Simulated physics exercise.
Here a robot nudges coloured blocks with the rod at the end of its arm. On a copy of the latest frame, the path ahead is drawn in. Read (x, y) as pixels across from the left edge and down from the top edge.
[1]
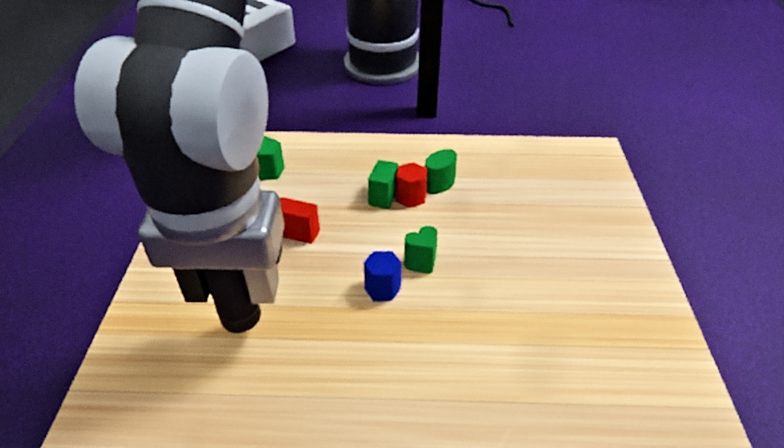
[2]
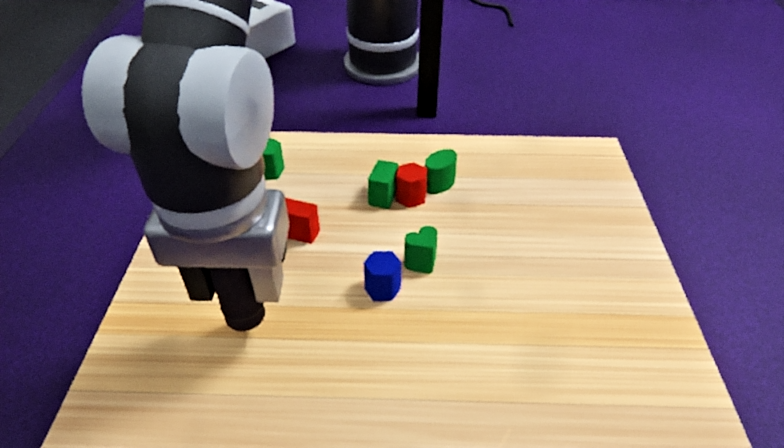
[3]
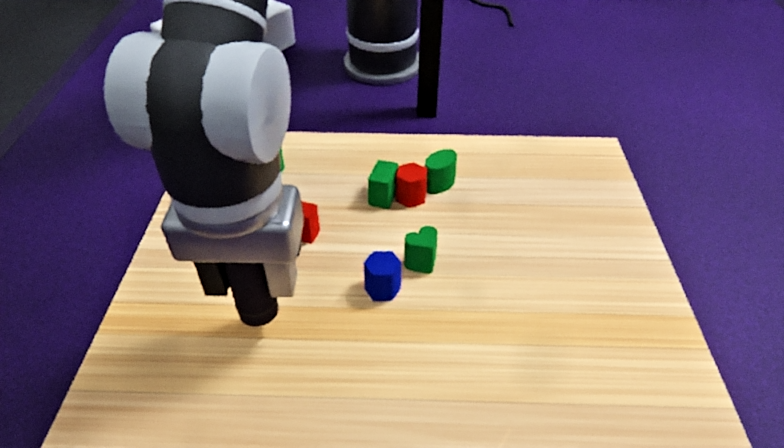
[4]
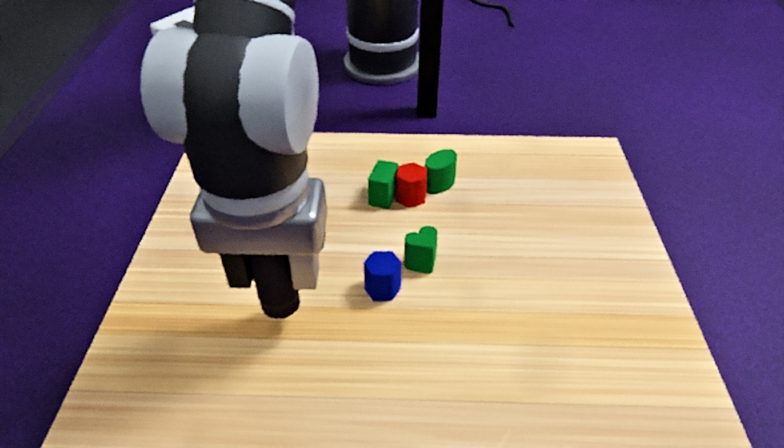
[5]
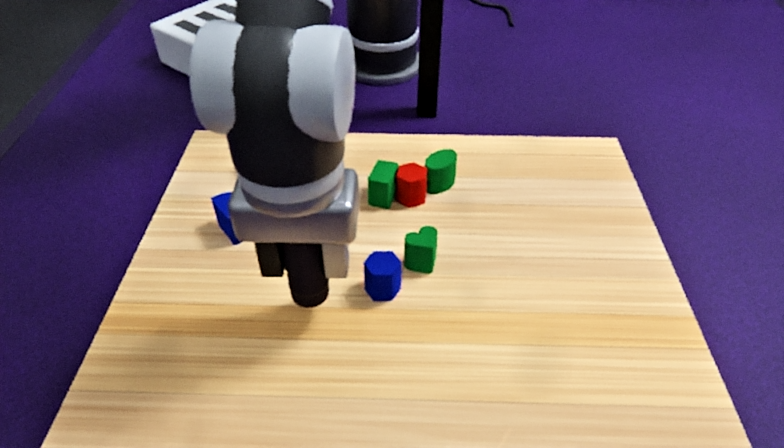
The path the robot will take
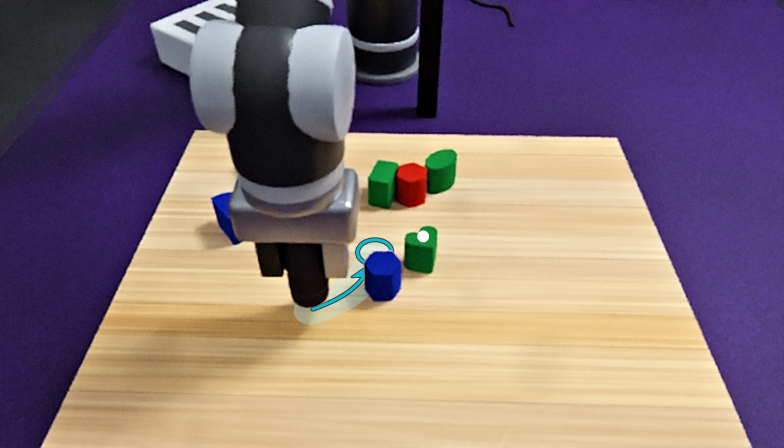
A grey and black robot arm with a dark rod at its end hangs over the left side of a pale wooden board on a purple surface, seen from a fixed, raised view. Green and red blocks sit toward the back, with a blue block and a green heart-shaped one near the middle. The arm moves rightward, covering a red block and uncovering another blue one, while the blocks stay still.
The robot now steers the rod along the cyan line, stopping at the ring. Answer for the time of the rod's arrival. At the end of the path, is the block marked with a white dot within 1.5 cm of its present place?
Final answer: Yes.
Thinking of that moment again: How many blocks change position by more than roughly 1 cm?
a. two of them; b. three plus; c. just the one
It's c.
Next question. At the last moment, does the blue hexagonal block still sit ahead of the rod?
No - that is not the case.
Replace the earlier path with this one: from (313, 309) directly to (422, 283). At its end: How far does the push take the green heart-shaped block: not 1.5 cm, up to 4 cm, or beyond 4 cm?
It moves a fair bit, 1.5 to 4 cm.
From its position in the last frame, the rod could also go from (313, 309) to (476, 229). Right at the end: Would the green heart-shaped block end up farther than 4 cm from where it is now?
Yes
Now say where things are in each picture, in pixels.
In the first picture, lower end of the rod (241, 318), tops of blocks, blue hexagonal block (383, 262), green heart-shaped block (423, 236).
In the second picture, rod (246, 316), blocks as before.
In the third picture, rod (259, 312), blocks as before.
In the fourth picture, rod (281, 304), blocks as before.
In the fifth picture, rod (311, 294), blue hexagonal block (383, 262), green heart-shaped block (423, 236).
The drawn path runs from (313, 309) through (344, 295) and (365, 275) to (375, 252); the dot is on the green heart-shaped block.
What follows on the original path. One third of the way, rod (343, 279); nothing pushed yet.
Two thirds of the way, rod (365, 259); blue hexagonal block (398, 256), turned 55° clockwise.
At the end, rod (374, 236); blue hexagonal block (399, 255), turned 60° clockwise; green heart-shaped block not moved.
